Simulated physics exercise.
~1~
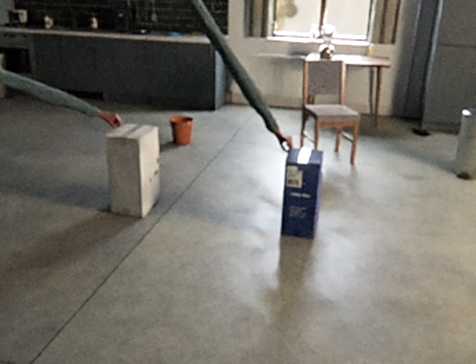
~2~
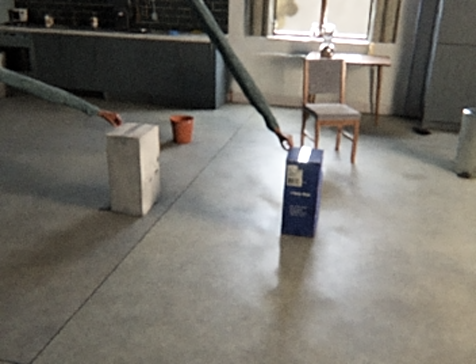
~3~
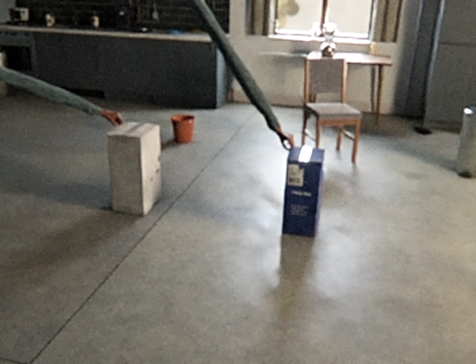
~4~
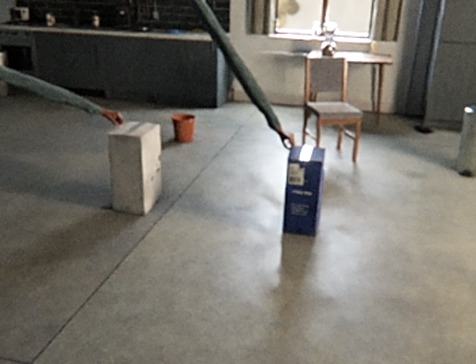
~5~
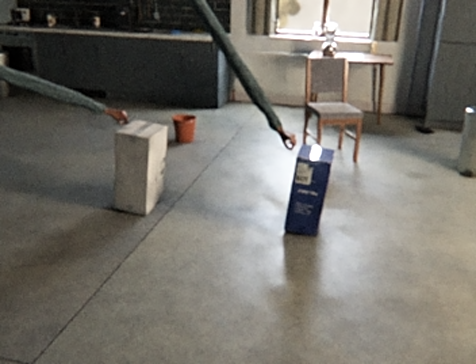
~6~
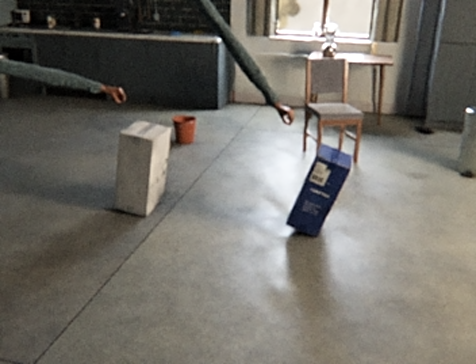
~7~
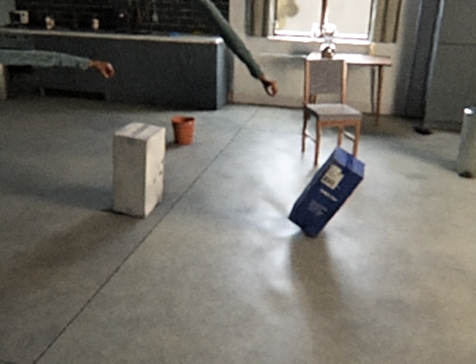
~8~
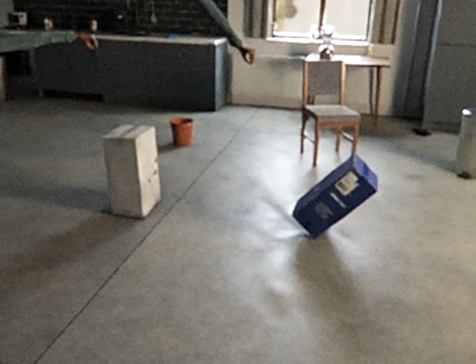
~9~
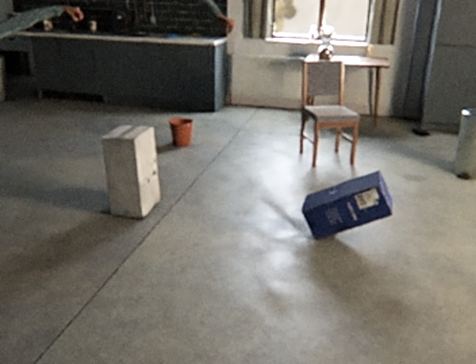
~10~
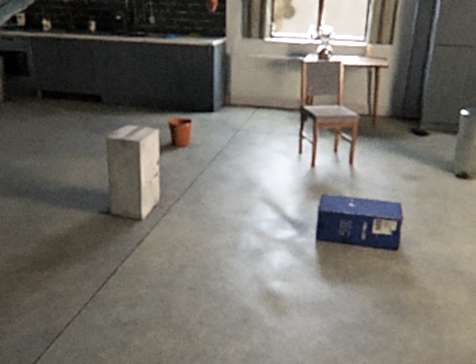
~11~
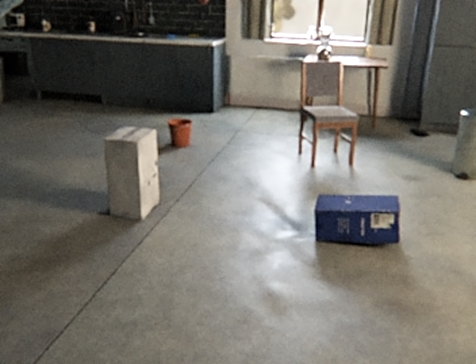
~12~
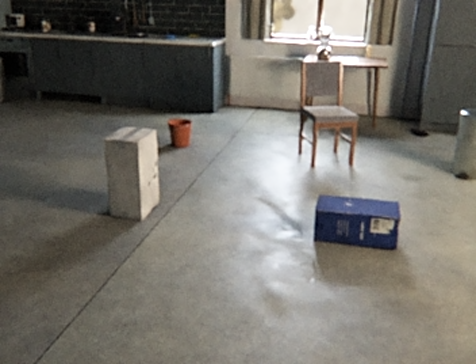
Two hands reached in from the left and above to hold a white parcel and a blue parcel on a grey floor, then let go and drew away; the white one wobbled slightly and stayed upright, while the blue one tipped right and ended on its side.
